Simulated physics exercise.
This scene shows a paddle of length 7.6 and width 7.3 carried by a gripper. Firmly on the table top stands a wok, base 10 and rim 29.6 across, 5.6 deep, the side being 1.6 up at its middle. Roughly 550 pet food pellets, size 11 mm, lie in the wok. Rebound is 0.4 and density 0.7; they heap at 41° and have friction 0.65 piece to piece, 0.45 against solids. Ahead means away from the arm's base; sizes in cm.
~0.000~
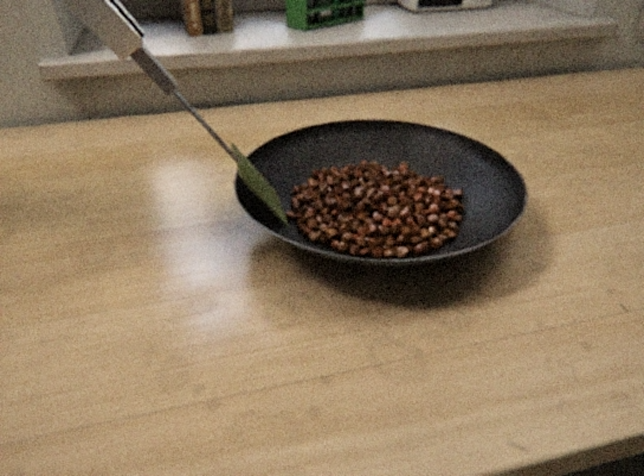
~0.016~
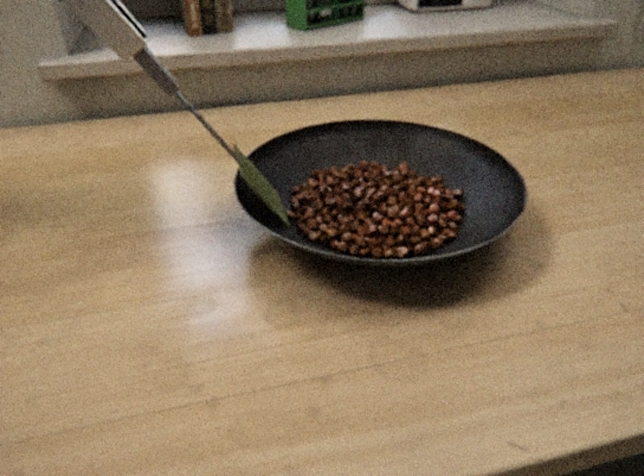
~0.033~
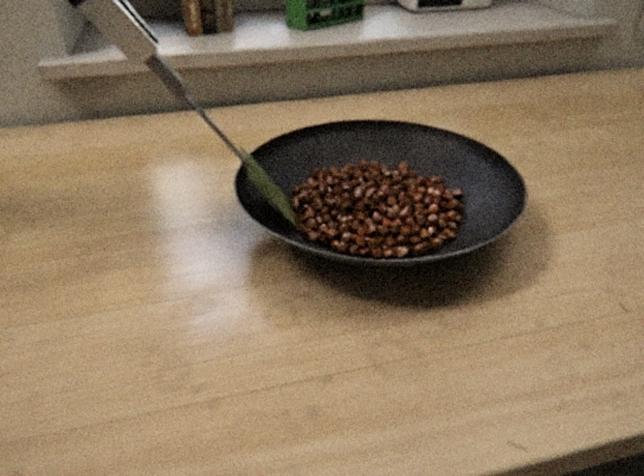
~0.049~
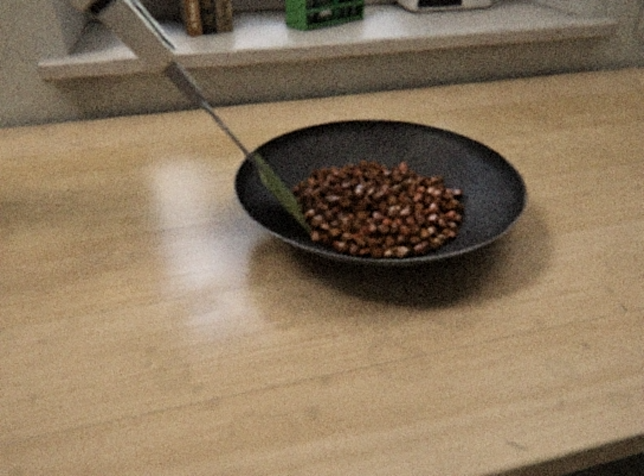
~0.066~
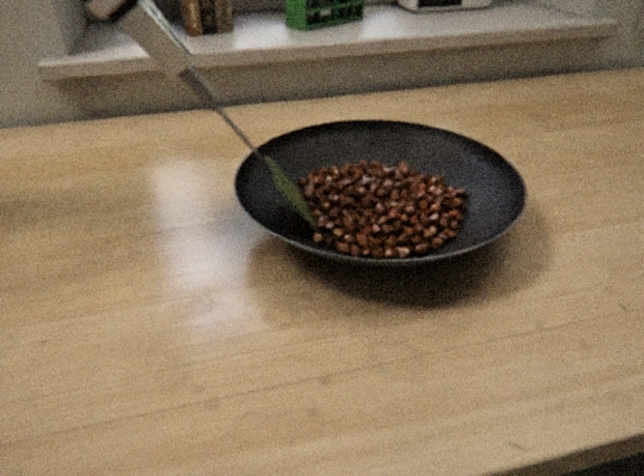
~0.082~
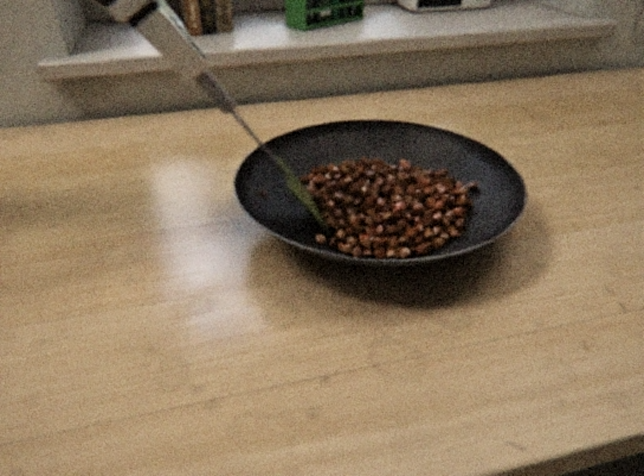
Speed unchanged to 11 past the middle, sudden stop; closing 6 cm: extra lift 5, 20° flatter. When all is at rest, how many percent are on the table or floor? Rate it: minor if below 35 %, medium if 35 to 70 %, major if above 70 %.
Rating: Minor.
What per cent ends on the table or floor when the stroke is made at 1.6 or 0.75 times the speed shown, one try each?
The two tries give roughly 40 and 25 in a hundred.
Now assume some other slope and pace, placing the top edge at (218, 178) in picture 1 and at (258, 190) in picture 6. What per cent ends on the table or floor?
It works out to about 25 %, more or less.
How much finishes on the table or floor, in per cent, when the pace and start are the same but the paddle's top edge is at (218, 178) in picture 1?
Spill: Approx. 30 per cent.
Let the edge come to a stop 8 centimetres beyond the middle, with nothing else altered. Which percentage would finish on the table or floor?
Roughly 10 %.
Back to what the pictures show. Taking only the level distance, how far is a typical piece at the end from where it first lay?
The value is roughly 6 cm.
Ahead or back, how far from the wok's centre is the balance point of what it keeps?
What stays is shifted forward by around 4.0 cm.
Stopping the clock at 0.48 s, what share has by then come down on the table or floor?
Fraction noted: Close to 20 per cent.
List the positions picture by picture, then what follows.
Paddle top edge at (236, 159), sloping 57°; upper third of the load around (377, 198), from x 290 to 460, top at y 165; 546 in the wok, in the first frame.
Paddle top edge at (237, 159), sloping 57°; upper third of the load around (377, 198), from x 290 to 460, top at y 165, in the second frame.
Paddle top edge at (246, 163), sloping 57°; upper third of the load around (376, 198), from x 295 to 460, top at y 165, in the third frame.
Paddle top edge at (259, 167), sloping 57°; upper third of the load around (374, 198), from x 295 to 460, top at y 165, in the fourth frame.
Paddle top edge at (272, 171), sloping 57°; upper third of the load around (379, 195), from x 280 to 460, top at y 165, in the fifth frame.
Paddle top edge at (285, 173), sloping 57°; upper third of the load around (386, 192), from x 265 to 475, top at y 160; 546 in the wok, in the sixth frame.
After 0.16 s, sloping 57°, highest piece 9 above the table; 545 in the wok, 1 on the blade or in flight.
After 0.24 s, sloping 52°, highest piece 8 above the table; 537 in the wok, 9 on the blade or in flight.
After 0.48 s, sloping 37°, highest piece 13 above the table; 402 in the wok, 104 on the table or floor, 40 on the blade or in flight.
After 1.53 s, sloping 37°, highest piece 6 above the table; 402 in the wok, 144 on the table or floor.
At rest, 402 in the wok, 144 on the table or floor. That is 26 % on the table or floor.
